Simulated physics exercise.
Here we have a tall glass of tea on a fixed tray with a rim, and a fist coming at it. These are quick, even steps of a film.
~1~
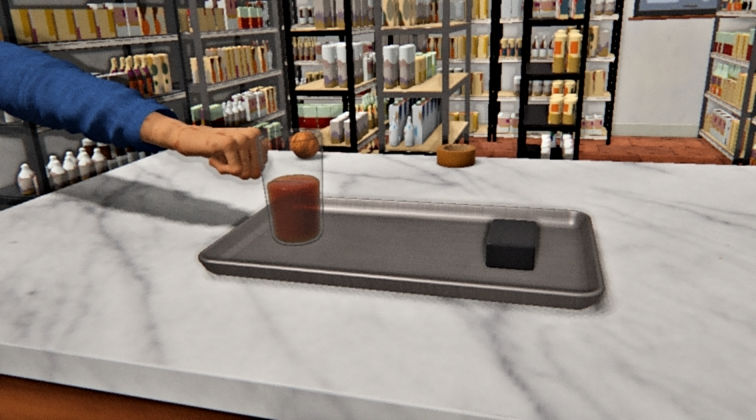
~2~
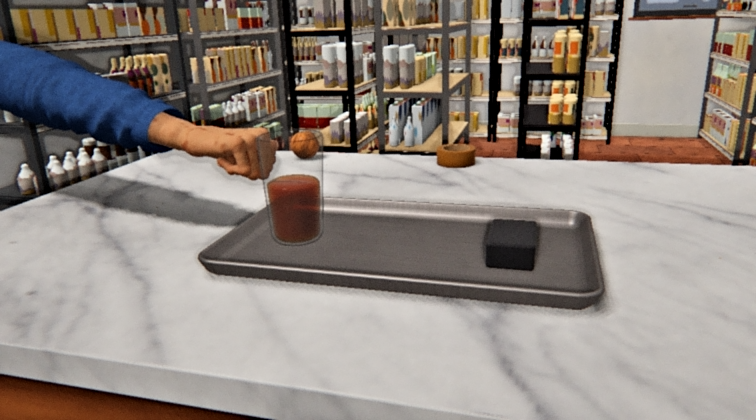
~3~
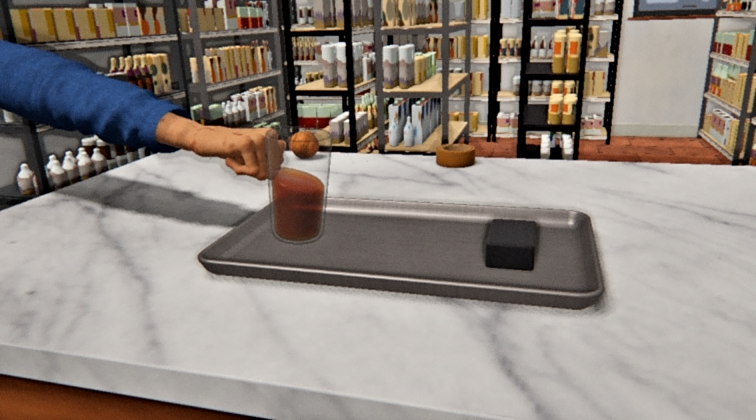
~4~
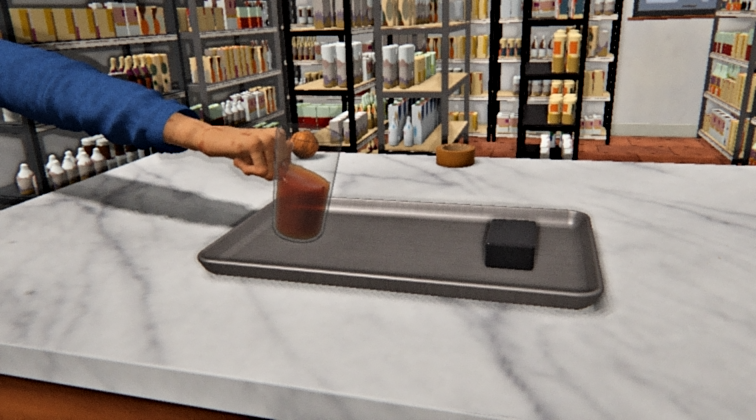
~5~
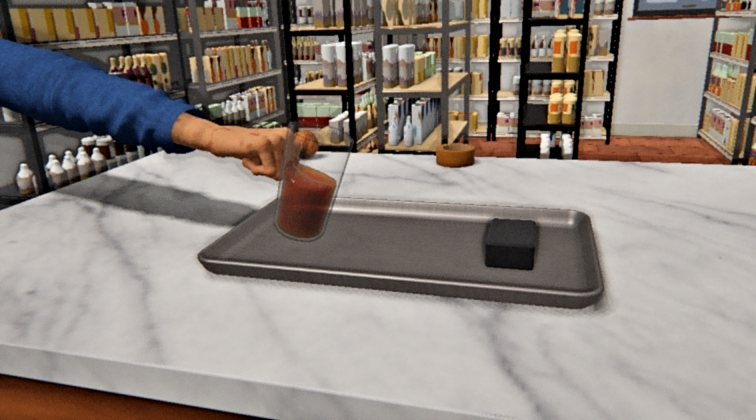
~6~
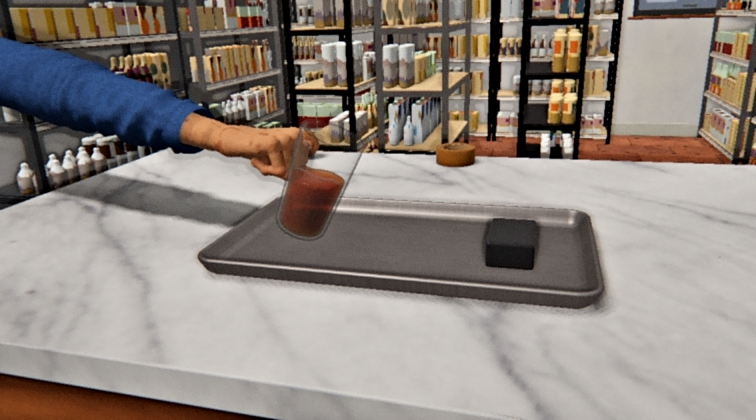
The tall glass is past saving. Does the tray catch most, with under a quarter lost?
As it turns out, under a quarter gets off the tray.
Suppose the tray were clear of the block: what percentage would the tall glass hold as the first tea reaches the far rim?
It comes to 55 per cent or so.
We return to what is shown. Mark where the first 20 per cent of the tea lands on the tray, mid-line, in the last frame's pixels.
Roughly at (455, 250).
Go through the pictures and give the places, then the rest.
In the first picture, tilt 0°; right rim (319, 138); surface from (271, 179) to (320, 181); the tray's far rim is at (594, 248); a block is fixed to the tray further along.
In the second picture, tilt 0°; right rim (319, 138); surface from (271, 179) to (319, 181).
In the third picture, tilt 6°; right rim (329, 139); surface from (275, 168) to (323, 184).
In the fourth picture, tilt 12°; right rim (339, 142); surface from (282, 160) to (330, 184).
In the fifth picture, tilt 18°; right rim (350, 145); surface from (289, 162) to (337, 183).
In the sixth picture, tilt 24°; right rim (361, 150); surface from (292, 179) to (344, 179).
A moment on, the tall glass is falling and 100 per cent is in the glass, 0 on the tray and 0 above or beyond its rim.
Next, the tall glass lies on its side and 80 per cent is in the glass, 10 on the tray and 10 above or beyond its rim.
Then the tall glass lies on its side and 41 per cent is in the glass, 42 on the tray and 17 above or beyond its rim.
Later the tall glass lies on its side and 22 per cent is in the glass, 71 on the tray and 7 above or beyond its rim.
Finally, 94 per cent is held by tray and glass, 6 is off the tray.
